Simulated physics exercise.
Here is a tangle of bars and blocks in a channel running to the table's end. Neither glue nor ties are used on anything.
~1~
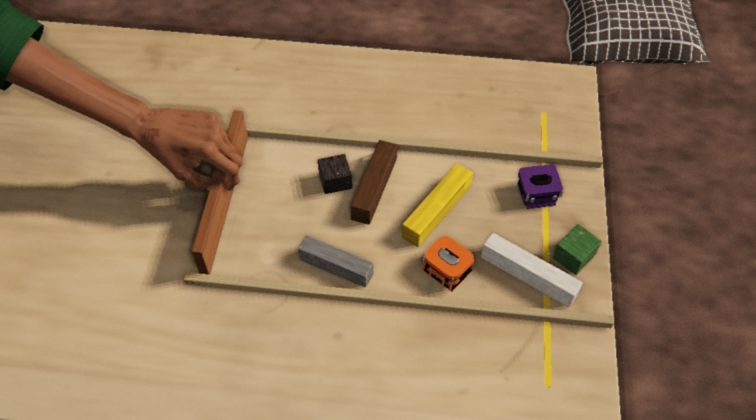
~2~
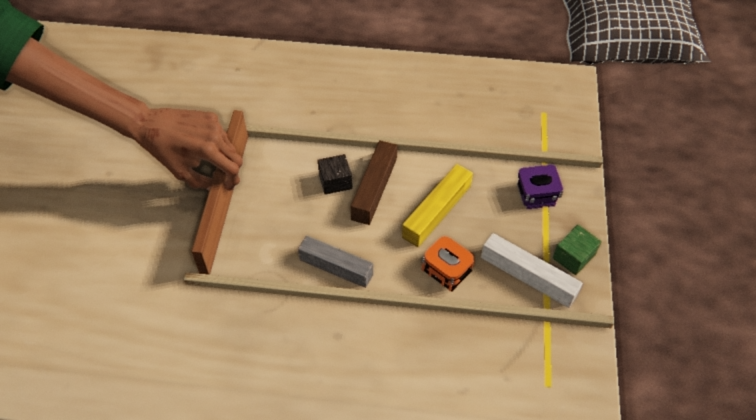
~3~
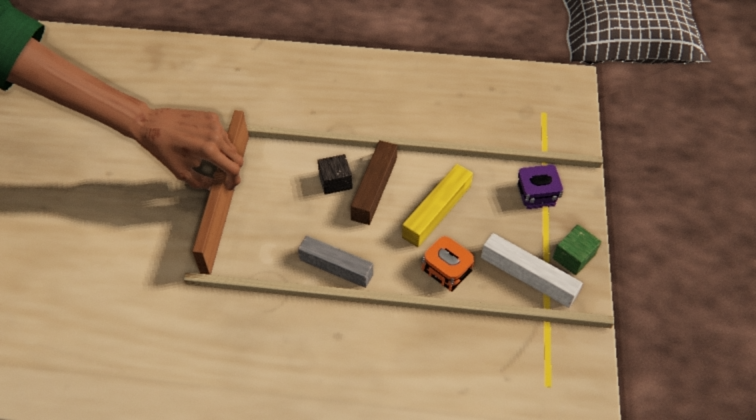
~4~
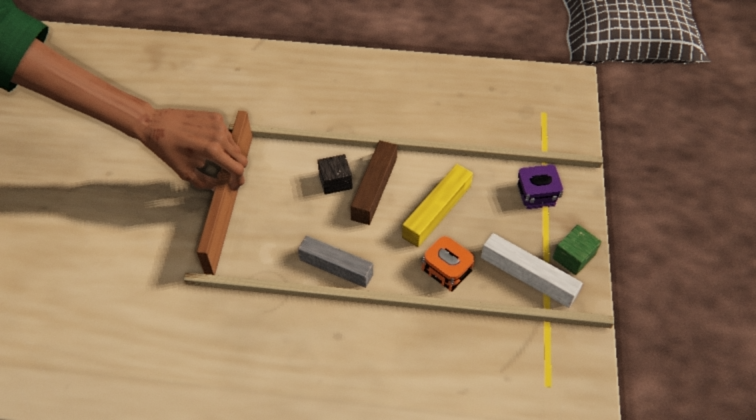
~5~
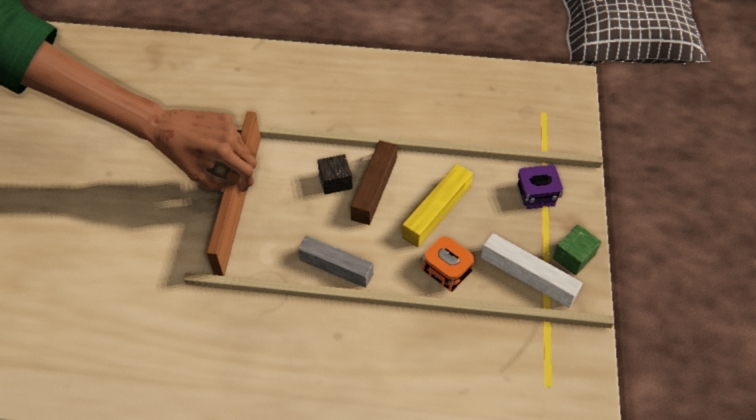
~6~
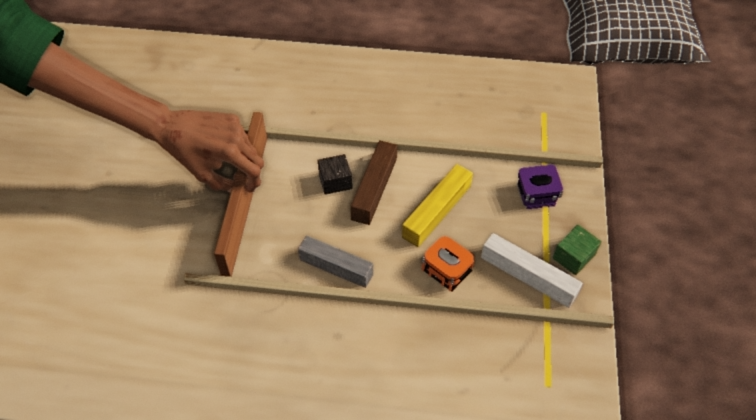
A hand in a green sleeve grips an upright reddish-brown board at the left of a channel on a pale wooden table, seen from above, with a checked cushion beyond. Between thin rails lie black and green blocks, brown, yellow, grey and white bars, and orange and purple cases near yellow tape at right. The hand, still at first, slides the board slightly right, while everything else and the camera stay still.
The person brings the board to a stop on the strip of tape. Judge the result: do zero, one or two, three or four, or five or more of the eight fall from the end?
Odds are the fallen group will hold three or four.
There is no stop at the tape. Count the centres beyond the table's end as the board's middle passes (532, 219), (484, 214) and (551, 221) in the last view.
The counts would come out as 3, 0 and 3.
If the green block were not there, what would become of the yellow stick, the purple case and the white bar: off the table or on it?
Taking them one by one, the yellow stick holds its spot, the purple case drops away and the white bar drops away.
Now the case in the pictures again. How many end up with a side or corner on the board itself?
That makes 4.
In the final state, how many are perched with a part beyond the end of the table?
The count is 4.
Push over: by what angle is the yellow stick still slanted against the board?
Near 40 degrees.
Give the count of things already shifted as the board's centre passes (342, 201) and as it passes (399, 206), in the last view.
Note: First position 3; second position 5.
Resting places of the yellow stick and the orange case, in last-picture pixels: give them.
The yellow stick stops around (587, 236); the orange case around (600, 271).
Early on, none off yet; green block at rest near (577, 250); purple case at rest near (539, 187); white bar at rest near (530, 270).
Finally, the number that fall off is three or four; lost, white bar, purple case and green block.
